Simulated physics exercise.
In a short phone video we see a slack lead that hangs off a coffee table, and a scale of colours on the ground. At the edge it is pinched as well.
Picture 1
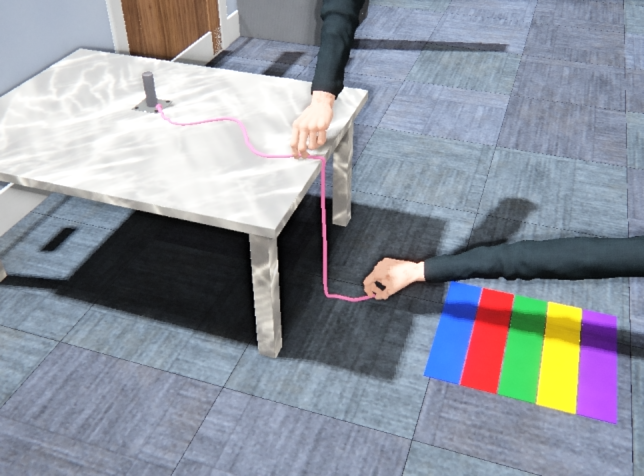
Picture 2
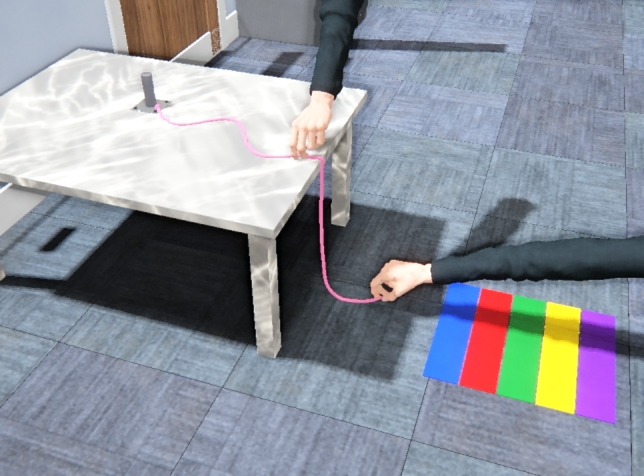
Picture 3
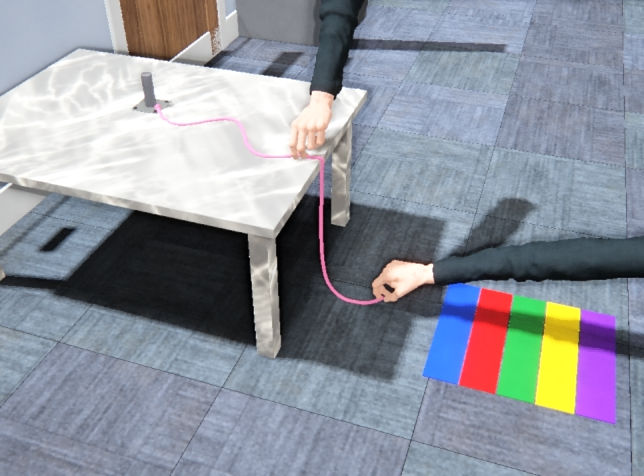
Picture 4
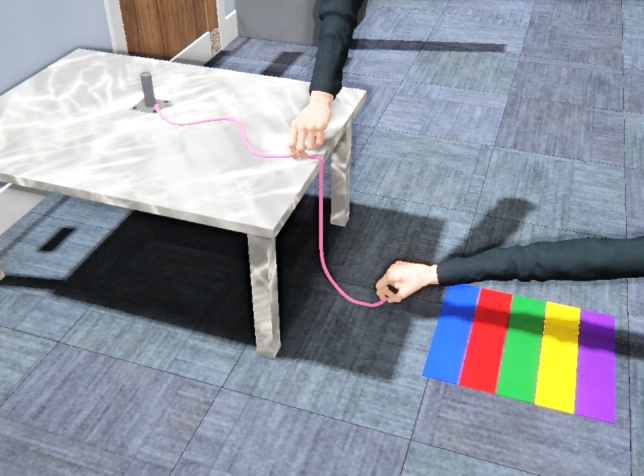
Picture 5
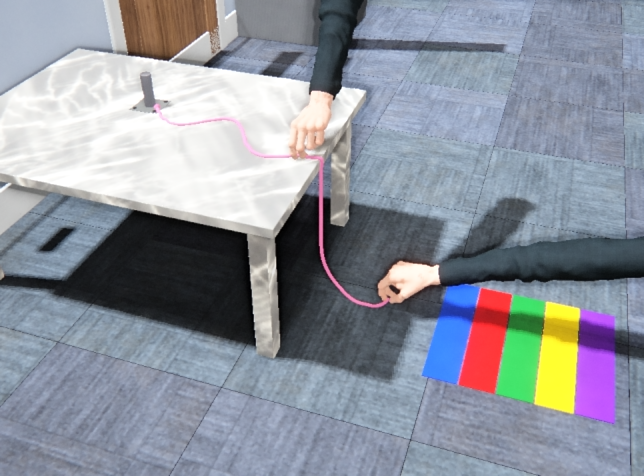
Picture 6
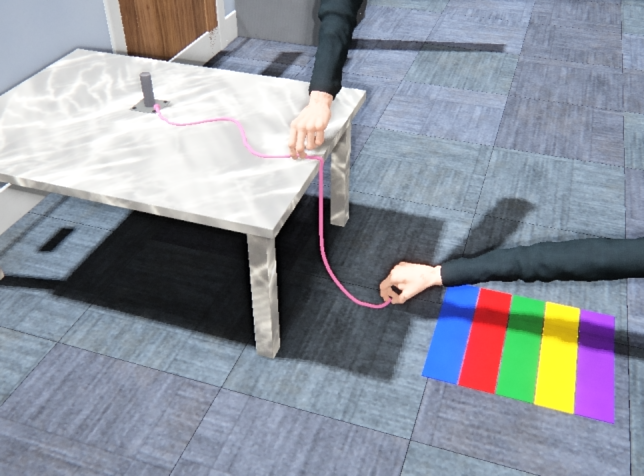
Pink lead hanging slack off a coffee table, one hand pinching it at the edge, another drawing its end slightly right.
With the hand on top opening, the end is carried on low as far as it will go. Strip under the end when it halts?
Green strip.
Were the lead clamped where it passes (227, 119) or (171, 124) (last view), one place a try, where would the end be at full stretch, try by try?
(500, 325); (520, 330).
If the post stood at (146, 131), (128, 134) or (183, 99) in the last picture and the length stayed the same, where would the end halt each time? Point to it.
Places per try: (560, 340); (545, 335); (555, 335).
Soon after, end near (465, 316); over blue.
After that, end near (505, 325); over red.
At the stop, end near (530, 331); over green. It gets as far as the green strip.
